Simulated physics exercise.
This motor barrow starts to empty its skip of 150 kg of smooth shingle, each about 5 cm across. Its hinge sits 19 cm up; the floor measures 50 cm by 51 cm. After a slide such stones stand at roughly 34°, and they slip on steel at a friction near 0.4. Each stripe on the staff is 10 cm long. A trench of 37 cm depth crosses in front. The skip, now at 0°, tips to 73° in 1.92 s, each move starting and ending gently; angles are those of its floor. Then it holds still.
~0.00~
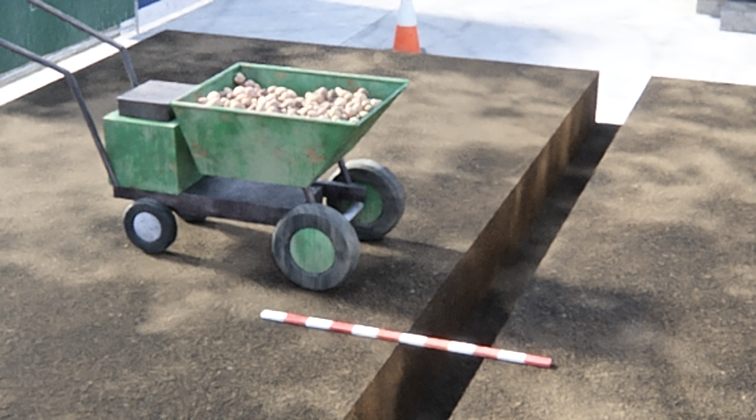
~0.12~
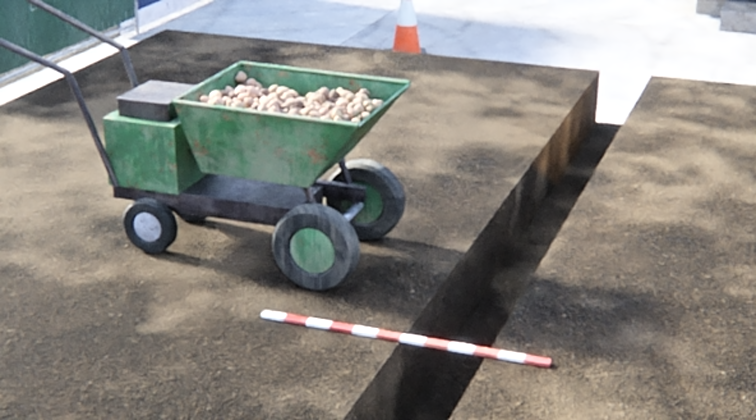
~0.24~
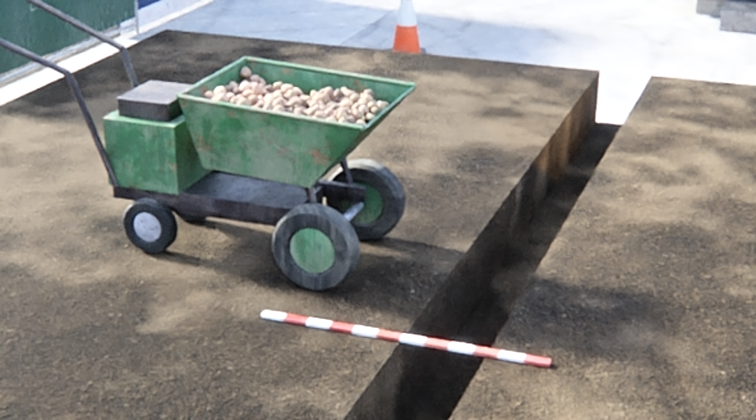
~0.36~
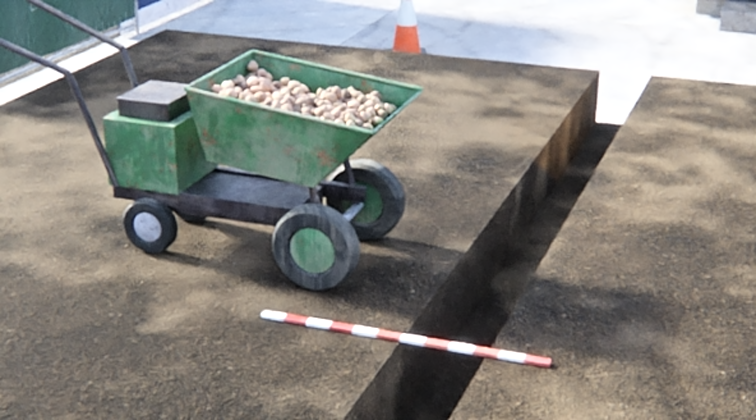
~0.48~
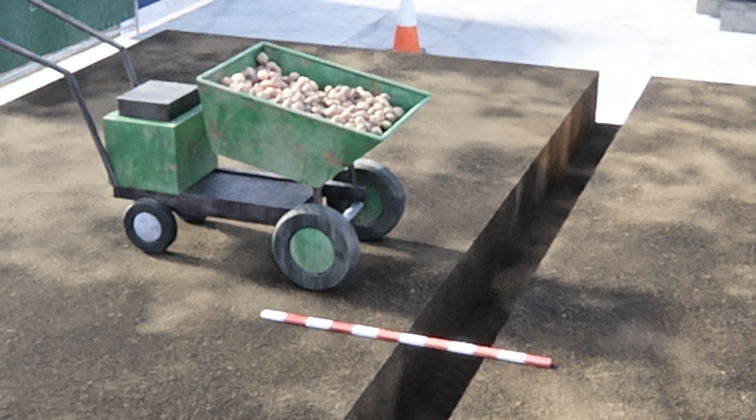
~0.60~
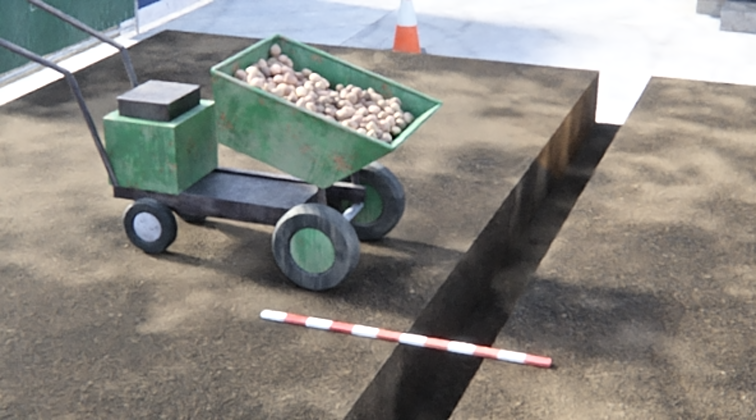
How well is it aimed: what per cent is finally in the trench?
Some 71 per cent of it.
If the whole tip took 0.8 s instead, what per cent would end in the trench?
Then about 55 per cent.
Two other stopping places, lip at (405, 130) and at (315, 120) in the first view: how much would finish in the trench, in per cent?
First some 20, then 100 per cent.
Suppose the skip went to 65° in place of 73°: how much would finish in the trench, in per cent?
It would be near 75 per cent.
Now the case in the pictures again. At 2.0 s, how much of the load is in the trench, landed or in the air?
About 40 per cent by then.
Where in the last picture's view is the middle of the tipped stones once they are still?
Near (503, 339).
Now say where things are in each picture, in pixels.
The skip is at 0°, its lip at (356, 125); the top of the load is at (284, 93), in the first frame.
The skip is at 1°, its lip at (358, 126); the top of the load is at (275, 92); the stones move at 0.1 m/s on average, in the second frame.
The skip is at 3°, its lip at (363, 129); the top of the load is at (263, 88); the stones move at 0.2 m/s on average, in the third frame.
Lip at (372, 133), floor tilted 7°, highest stones at (255, 80); the stones move at 0.3 m/s on average, in the fourth frame.
Lip at (382, 140), floor tilted 11°, highest stones at (260, 73); the stones move at 0.4 m/s on average, in the fifth frame.
Lip at (394, 149), floor tilted 17°, highest stones at (272, 66); the stones move at 0.4 m/s on average, in the sixth frame.
After 1.4 s the floor is at 62°; 98 % in the skip, 2 % in the trench; the foremost stones are at (487, 269).
After 2.0 s the floor is at 73°; 36 % in the skip, 41 % in the trench, 23 % past the trench; the foremost stones are at (665, 301).
After 2.4 s the floor is at 73°; 11 % in the skip, 59 % in the trench, 30 % past the trench; the foremost stones are at (734, 314).
After 4.3 s the floor is at 73°; 0 % in the skip, 71 % in the trench, 29 % past the trench; the foremost stones are past the picture's edge.
